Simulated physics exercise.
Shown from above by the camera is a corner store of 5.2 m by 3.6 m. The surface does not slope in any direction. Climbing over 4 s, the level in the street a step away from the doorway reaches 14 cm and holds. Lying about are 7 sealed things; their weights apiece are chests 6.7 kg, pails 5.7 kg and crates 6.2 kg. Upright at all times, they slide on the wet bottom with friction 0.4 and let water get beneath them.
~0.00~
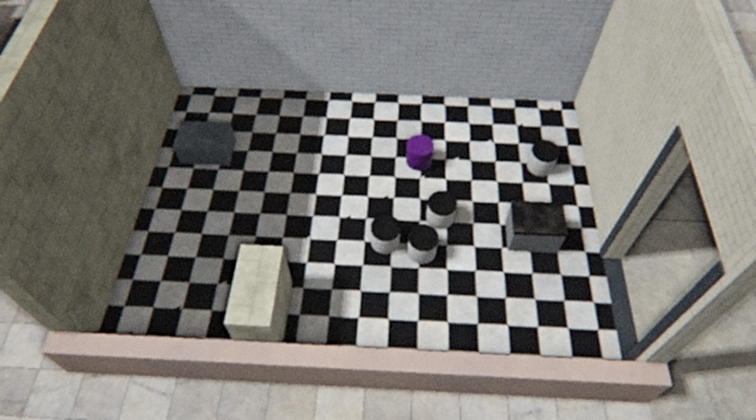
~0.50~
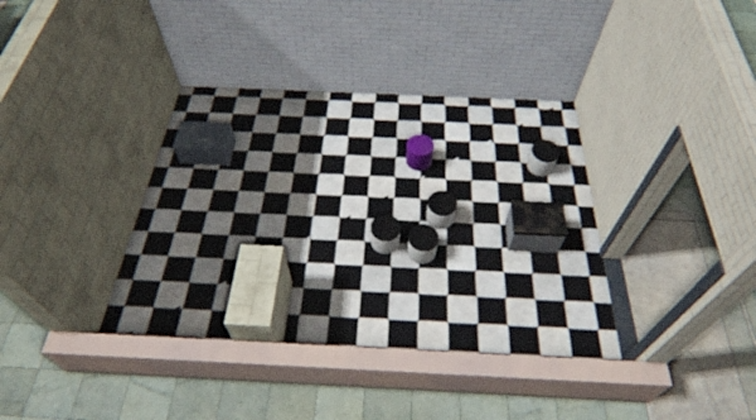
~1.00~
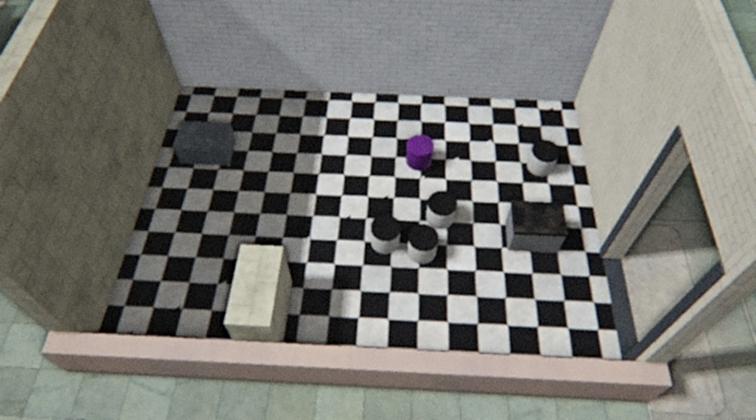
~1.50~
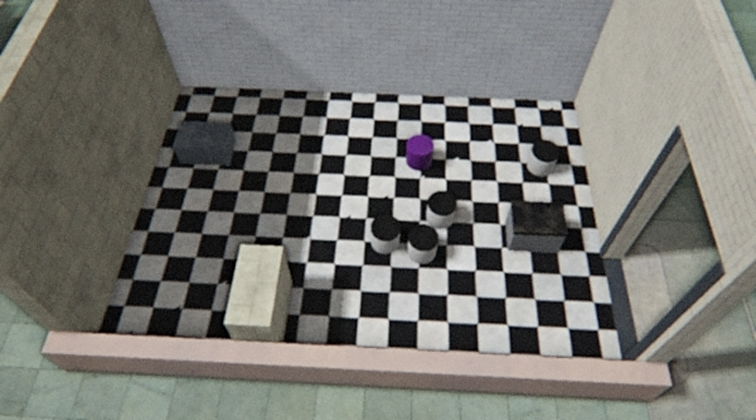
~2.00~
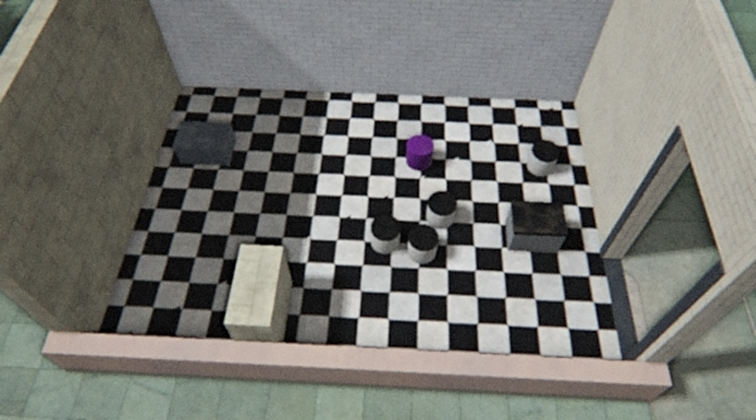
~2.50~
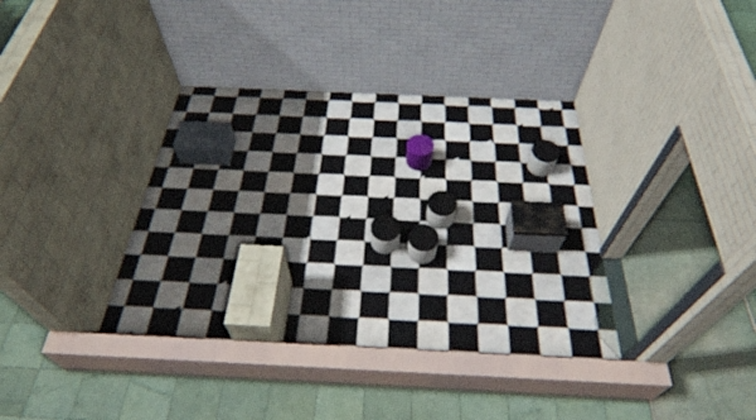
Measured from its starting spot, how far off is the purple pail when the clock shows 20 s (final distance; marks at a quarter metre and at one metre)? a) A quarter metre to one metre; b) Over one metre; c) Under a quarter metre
Option c: Under a quarter metre.
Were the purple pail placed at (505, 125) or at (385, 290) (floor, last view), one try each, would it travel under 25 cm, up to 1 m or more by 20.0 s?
Try one - it hardly stirs; try two - it is swept a long way.
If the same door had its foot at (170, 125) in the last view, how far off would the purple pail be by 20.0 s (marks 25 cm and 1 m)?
Observation: Purple pail large displacement.
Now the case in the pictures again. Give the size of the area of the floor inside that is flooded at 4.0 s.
Wet area: Approx. 2.5 m2.
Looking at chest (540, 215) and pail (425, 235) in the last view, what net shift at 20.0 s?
In that order: 100 cm, 300 cm.
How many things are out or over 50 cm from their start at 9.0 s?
By then the count is 0.
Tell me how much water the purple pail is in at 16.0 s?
I'd say around 4 cm.
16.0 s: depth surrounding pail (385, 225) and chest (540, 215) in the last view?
Depths: Near 7 cm, then near 4 cm.
After 4.0 s the purple pail is near (420, 145), 0.0 m from its start, aground; 0 afloat.
After 9.0 s the purple pail is near (420, 145), 0.0 m from its start, aground; 0 afloat.
After 16.0 s the purple pail is near (420, 145), 0.0 m from its start, aground; 3 afloat.
After 20.0 s the purple pail is near (420, 145), 0.0 m from its start, aground; 3 afloat.
